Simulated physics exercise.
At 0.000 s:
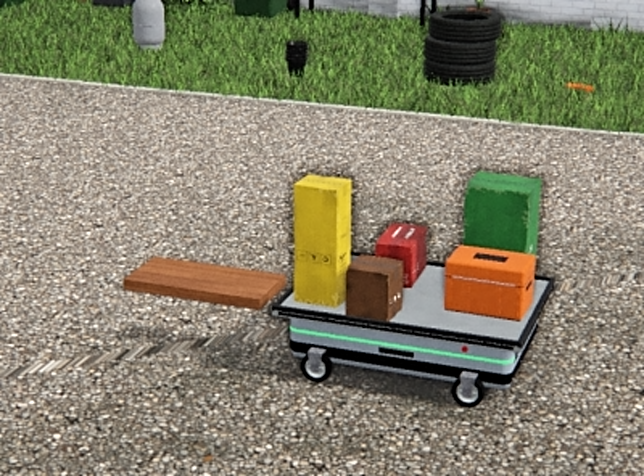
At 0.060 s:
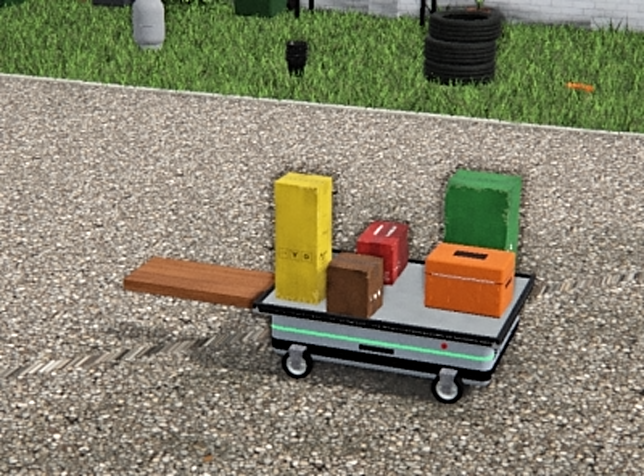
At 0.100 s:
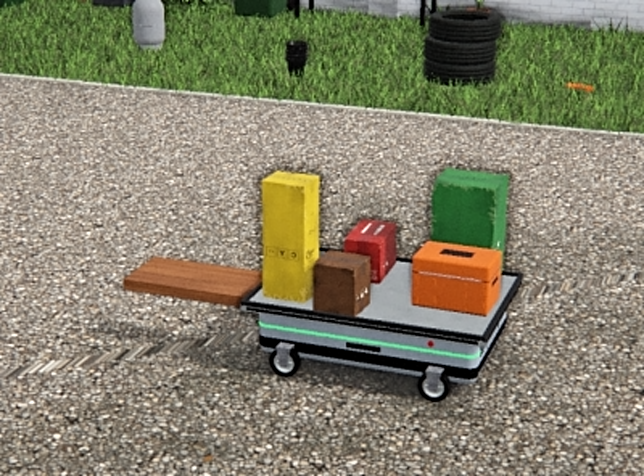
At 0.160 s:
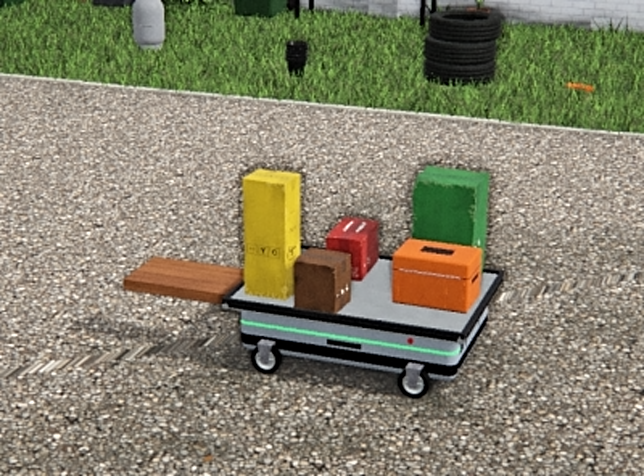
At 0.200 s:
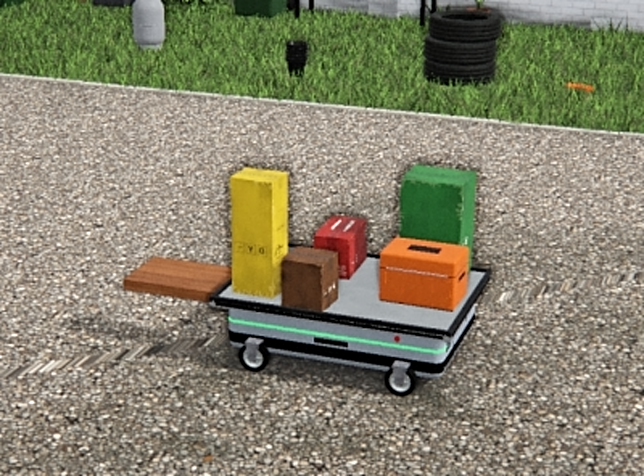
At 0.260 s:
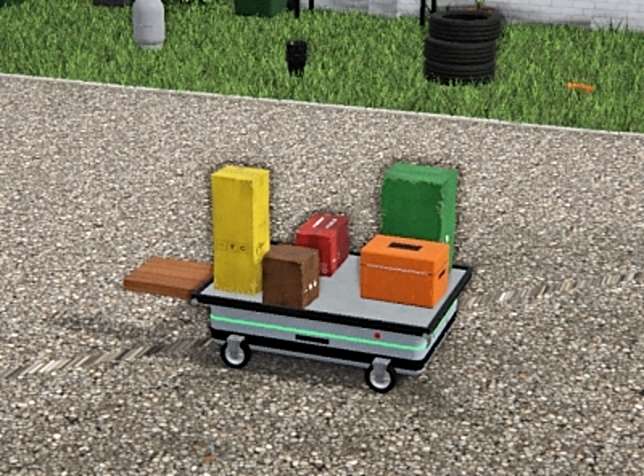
A flat cart carrying a yellow box, a green box, an orange toolbox and smaller red and brown parcels rolled steadily left across the gravel, covering more and more of a wooden plank from view.
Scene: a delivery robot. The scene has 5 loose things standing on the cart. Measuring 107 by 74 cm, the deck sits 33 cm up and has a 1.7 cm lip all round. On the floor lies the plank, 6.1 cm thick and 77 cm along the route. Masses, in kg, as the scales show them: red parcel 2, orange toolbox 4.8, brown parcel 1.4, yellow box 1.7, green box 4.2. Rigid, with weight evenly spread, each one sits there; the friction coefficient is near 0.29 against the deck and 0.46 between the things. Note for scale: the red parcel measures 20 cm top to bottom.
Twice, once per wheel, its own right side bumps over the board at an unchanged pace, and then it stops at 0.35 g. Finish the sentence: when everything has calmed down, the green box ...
... has gone over.
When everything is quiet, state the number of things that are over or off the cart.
2.
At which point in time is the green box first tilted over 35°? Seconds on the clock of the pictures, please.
Somewhere about 1.2 s.
After 0.66 s, cart 99 cm along; green box slid 3 cm near (302, 209); yellow box leaning 28°; red parcel slid 5 cm.
After 1.06 s, cart 159 cm along; yellow box now off the cart; green box leaning 28° near (159, 176); orange toolbox leaning 12°.
After 1.46 s, cart 219 cm along; green box leaning 48° near (34, 176); orange toolbox slid 10 cm; red parcel slid 8 cm.
After 1.86 s, cart 257 cm along; green box leaning 62°; red parcel slid 17 cm; orange toolbox slid 12 cm.
At rest (2.5 s), off the cart and tipped over, yellow box; tipped over on the cart, green box; not toppled but over 10 cm from the start, red parcel and orange toolbox; brown parcel in place, give or take 10 cm.
